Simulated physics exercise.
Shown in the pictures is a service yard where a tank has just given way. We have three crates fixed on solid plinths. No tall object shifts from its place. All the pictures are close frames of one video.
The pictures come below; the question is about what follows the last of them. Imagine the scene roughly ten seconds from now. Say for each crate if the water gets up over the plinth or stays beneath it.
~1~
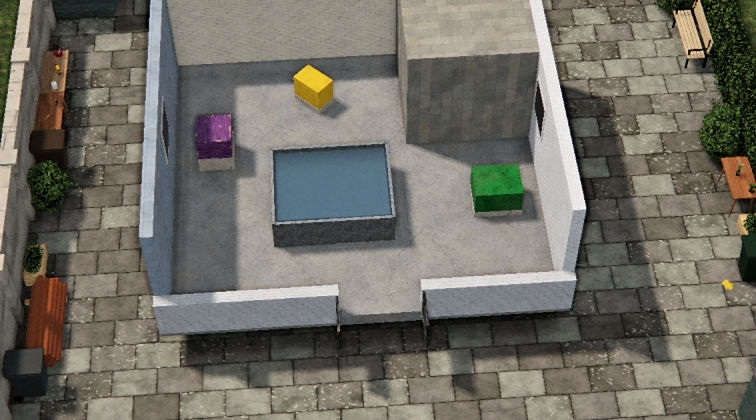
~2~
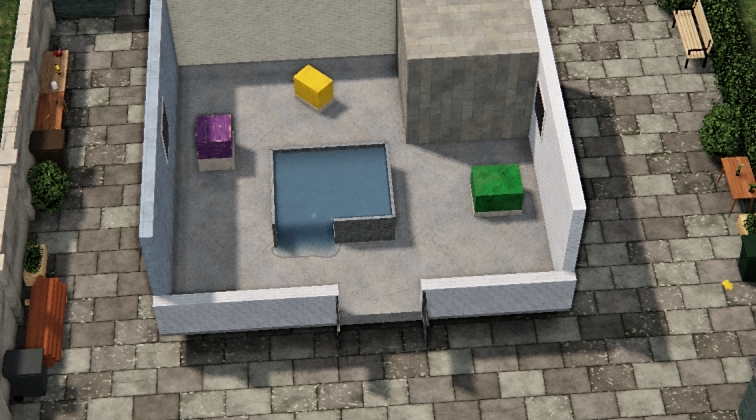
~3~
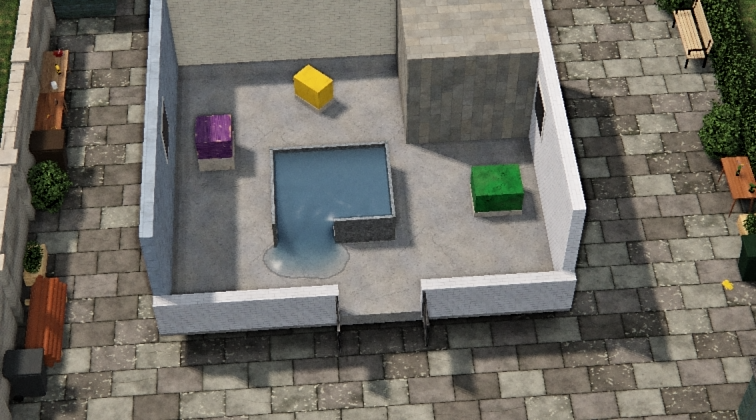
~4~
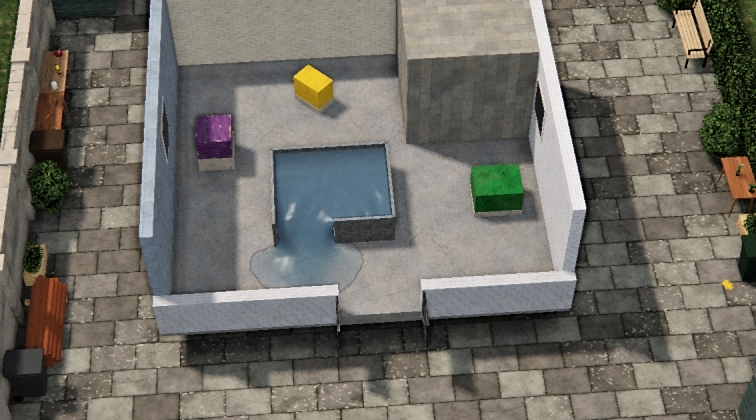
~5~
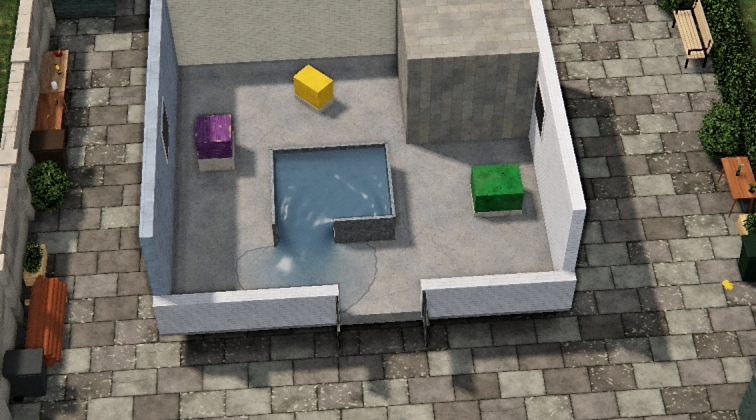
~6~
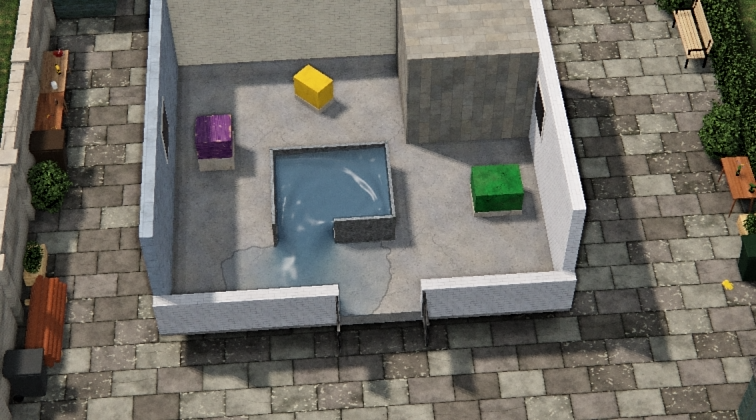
One by one: The green crate is protected by its plinth, the yellow crate is protected by its plinth, the purple crate is protected by its plinth.
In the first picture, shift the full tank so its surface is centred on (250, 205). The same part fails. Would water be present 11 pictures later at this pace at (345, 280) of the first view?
Submerged.
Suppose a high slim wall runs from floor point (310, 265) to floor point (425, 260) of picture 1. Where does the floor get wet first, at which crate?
It's the one in green.
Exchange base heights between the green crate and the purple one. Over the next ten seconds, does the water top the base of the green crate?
My guess is that the green one stays untouched.
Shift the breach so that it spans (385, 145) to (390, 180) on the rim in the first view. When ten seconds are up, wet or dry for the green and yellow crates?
As I see it, green is doused and yellow stays clear.
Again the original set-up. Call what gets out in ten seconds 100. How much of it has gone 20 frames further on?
Around 50 % of the total, roughly.
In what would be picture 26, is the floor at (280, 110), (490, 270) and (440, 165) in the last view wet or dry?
Going through them in order, I'd say clear, drenched and clear.
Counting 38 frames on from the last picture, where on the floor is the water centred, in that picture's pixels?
I'd say around (305, 214).
A moment on, water covers 15 % of the floor; the green crate not reached, the yellow crate not reached, the purple crate not reached.
Next, water covers 20 % of the floor; the green crate not reached, the yellow crate not reached, the purple crate not reached.
Then, water covers 50 % of the floor; the green crate water round its plinth, the yellow crate not reached, the purple crate water round its plinth.
Later, water covers 75 % of the floor; the green crate water round its plinth, the yellow crate water round its plinth, the purple crate water round its plinth.
In the end, water covers 95 % of the floor; the green crate stayed above the water, the yellow crate stayed above the water, the purple crate stayed above the water.
